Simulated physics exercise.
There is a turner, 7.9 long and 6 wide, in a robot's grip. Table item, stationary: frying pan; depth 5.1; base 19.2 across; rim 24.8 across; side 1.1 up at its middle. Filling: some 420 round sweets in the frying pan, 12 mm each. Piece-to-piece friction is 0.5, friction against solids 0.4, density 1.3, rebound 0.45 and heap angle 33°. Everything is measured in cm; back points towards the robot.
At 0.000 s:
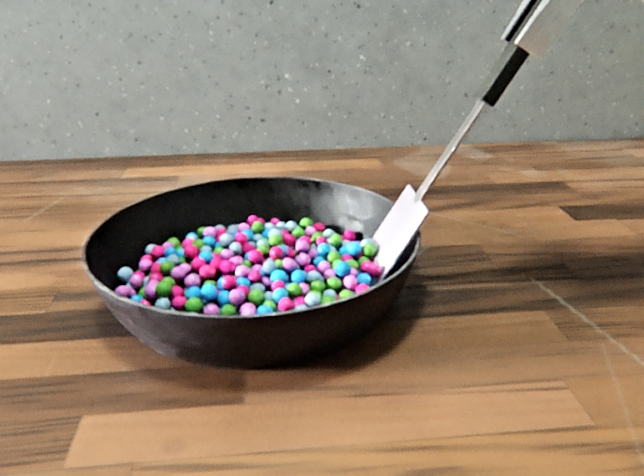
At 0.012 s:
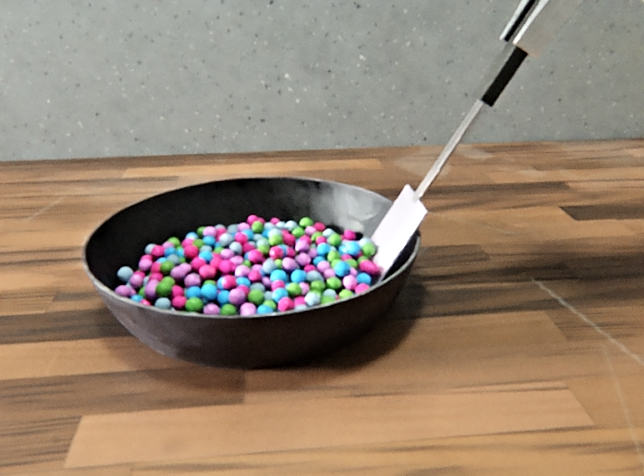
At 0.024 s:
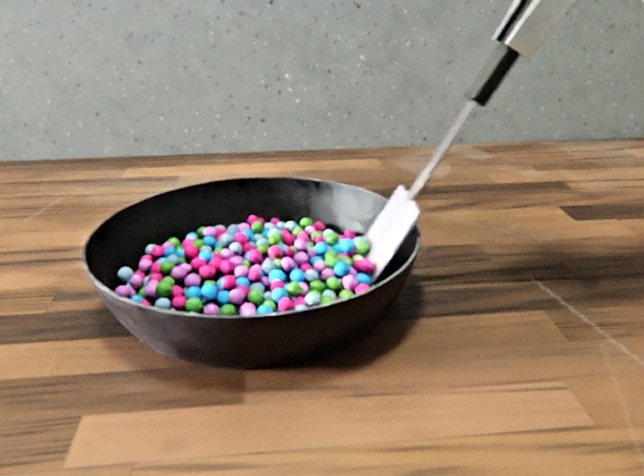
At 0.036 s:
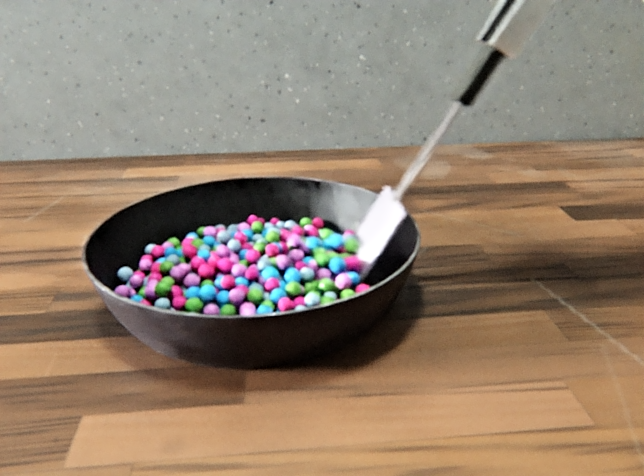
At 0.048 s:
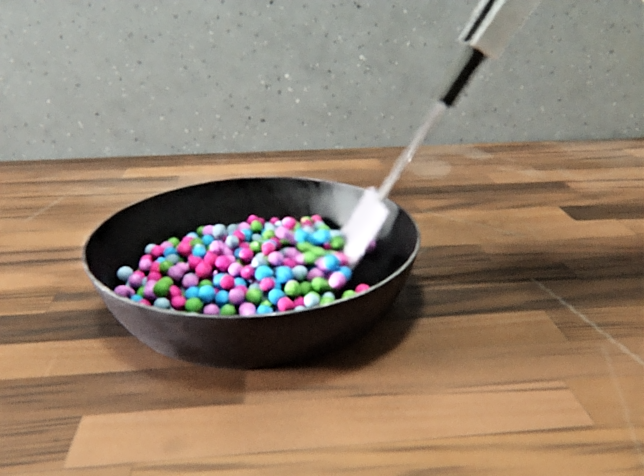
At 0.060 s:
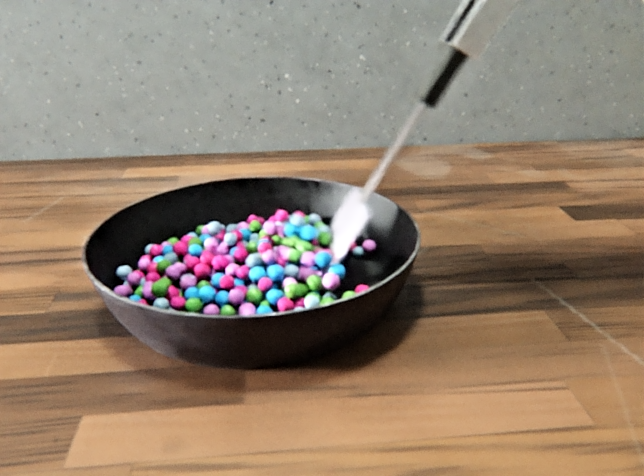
A turner slides leftward through colourful round sweets in a dark frying pan, pushing some along.
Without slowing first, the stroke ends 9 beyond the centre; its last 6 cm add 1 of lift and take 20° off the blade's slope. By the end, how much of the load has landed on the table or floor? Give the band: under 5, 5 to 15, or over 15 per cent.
5 to 15 per cent.
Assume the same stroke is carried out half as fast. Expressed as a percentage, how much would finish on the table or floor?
I'd expect near 0 per cent.
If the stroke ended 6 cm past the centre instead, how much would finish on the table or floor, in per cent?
Changed stop: Approx. 0 %.
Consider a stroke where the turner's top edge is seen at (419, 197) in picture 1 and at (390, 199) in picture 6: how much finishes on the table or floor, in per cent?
Roughly 0 percent ends up there.
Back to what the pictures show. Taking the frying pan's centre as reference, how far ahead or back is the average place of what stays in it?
About 3.0 centimetres ahead.
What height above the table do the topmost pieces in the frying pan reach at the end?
Height at rest: Roughly 5.5 cm.
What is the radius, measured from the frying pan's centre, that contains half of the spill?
Looks like roughly 24 centimetres to me.
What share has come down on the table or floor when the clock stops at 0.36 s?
It works out to about 4 in a hundred.
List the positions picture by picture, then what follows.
The first frame shows turner top edge at (419, 197), sloping 59°; upper third of the load around (264, 266), from x 125 to 380, top at y 220; 424 in the frying pan.
The second frame shows turner top edge at (417, 197), sloping 59°; upper third of the load around (265, 266), from x 125 to 380, top at y 220.
The third frame shows turner top edge at (410, 198), sloping 59°; upper third of the load around (270, 264), from x 125 to 380, top at y 220.
The fourth frame shows turner top edge at (396, 198), sloping 59°; upper third of the load around (269, 261), from x 120 to 380, top at y 220.
The fifth frame shows turner top edge at (379, 199), sloping 59°; upper third of the load around (270, 259), from x 120 to 380, top at y 220.
The sixth frame shows turner top edge at (362, 200), sloping 59°; upper third of the load around (266, 257), from x 120 to 380, top at y 215; 424 in the frying pan.
By 0.10 s, sloping 59°, highest piece 6 above the table; 424 in the frying pan.
By 0.14 s, sloping 54°, highest piece 7 above the table; 424 in the frying pan.
By 0.36 s, sloping 39°, highest piece 11 above the table; 386 in the frying pan, 21 on the table or floor, 17 on the blade or in flight.
By 1.41 s, sloping 39°, highest piece 5 above the table; 386 in the frying pan, 38 on the table or floor.
Final count, 386 in the frying pan, 38 on the table or floor. That is 9 % on the table or floor.
